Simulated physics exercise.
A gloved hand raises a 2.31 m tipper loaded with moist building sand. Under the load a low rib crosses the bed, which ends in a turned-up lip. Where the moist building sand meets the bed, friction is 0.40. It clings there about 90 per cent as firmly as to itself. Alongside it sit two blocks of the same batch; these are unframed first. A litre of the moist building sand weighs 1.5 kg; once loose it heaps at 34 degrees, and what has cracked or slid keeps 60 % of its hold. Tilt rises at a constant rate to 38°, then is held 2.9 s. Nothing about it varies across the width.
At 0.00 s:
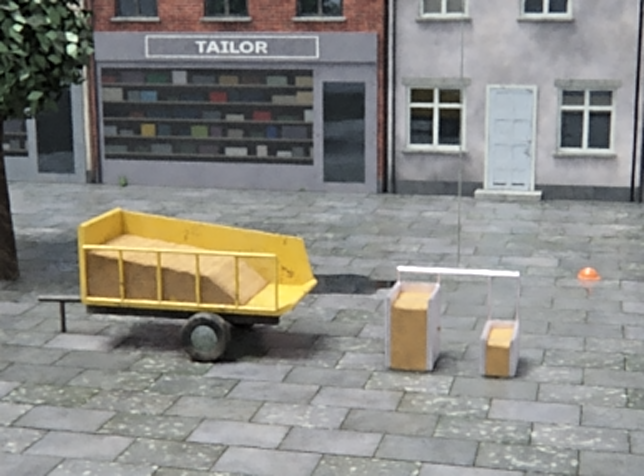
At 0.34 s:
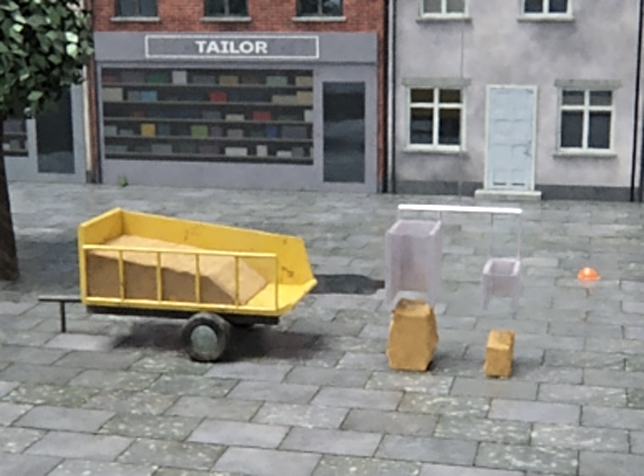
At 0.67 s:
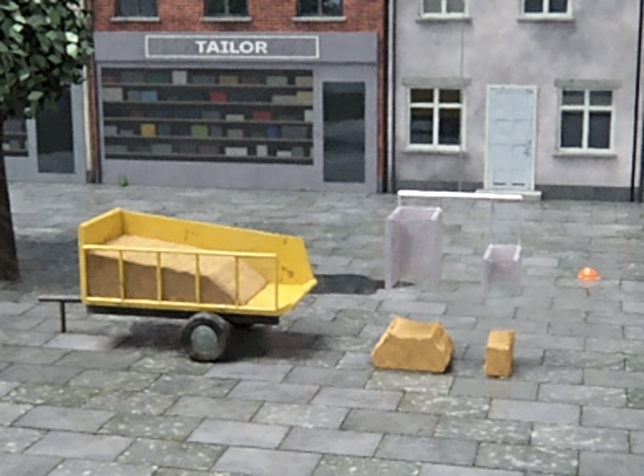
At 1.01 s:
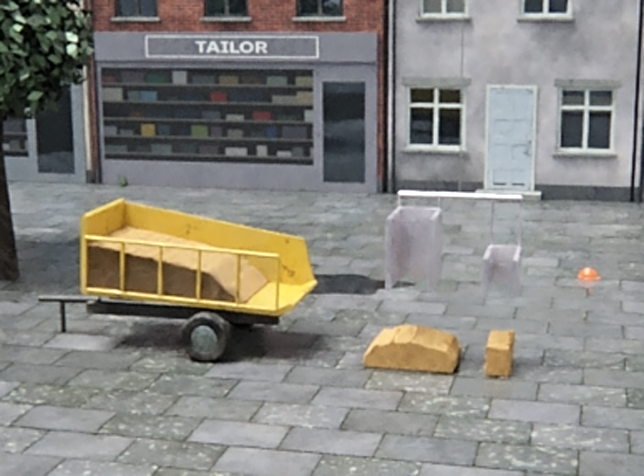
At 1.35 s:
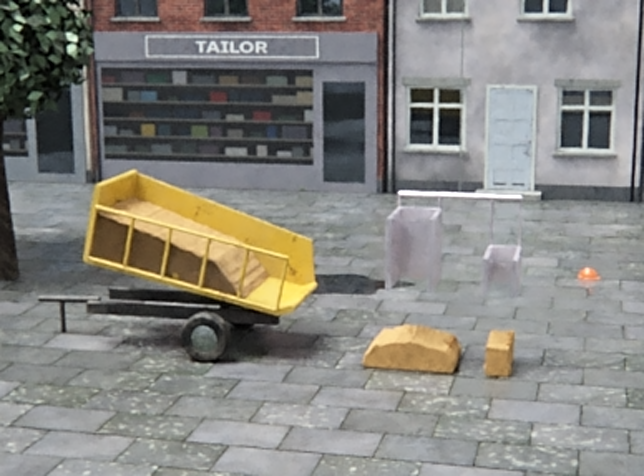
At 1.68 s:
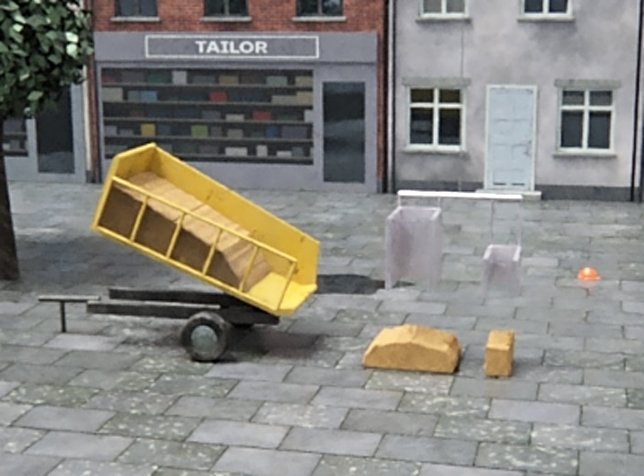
On a paved street before a tailor's shop, clear moulds lift off two blocks of moist sand, and the taller left one slumps into a low mound while the smaller keeps its shape; then the yellow trailer's sand-loaded bed tilts steadily upward at its left end.
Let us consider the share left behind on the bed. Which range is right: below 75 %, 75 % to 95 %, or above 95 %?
Below 75 %.
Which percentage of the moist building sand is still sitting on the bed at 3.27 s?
I'd estimate close to 70 in a hundred.
After 2.16 s, the tilt is 35 degrees and 100 % is on the bed.
After 2.72 s, the tilt is 38 degrees and 100 % is on the bed.
After 3.27 s, the tilt is 38 degrees and 72 % is on the bed.
After 3.83 s, the tilt is 38 degrees and 50 % is on the bed.
After 5.28 s, at the end, the tilt is 38 degrees and 40 % is on the bed.
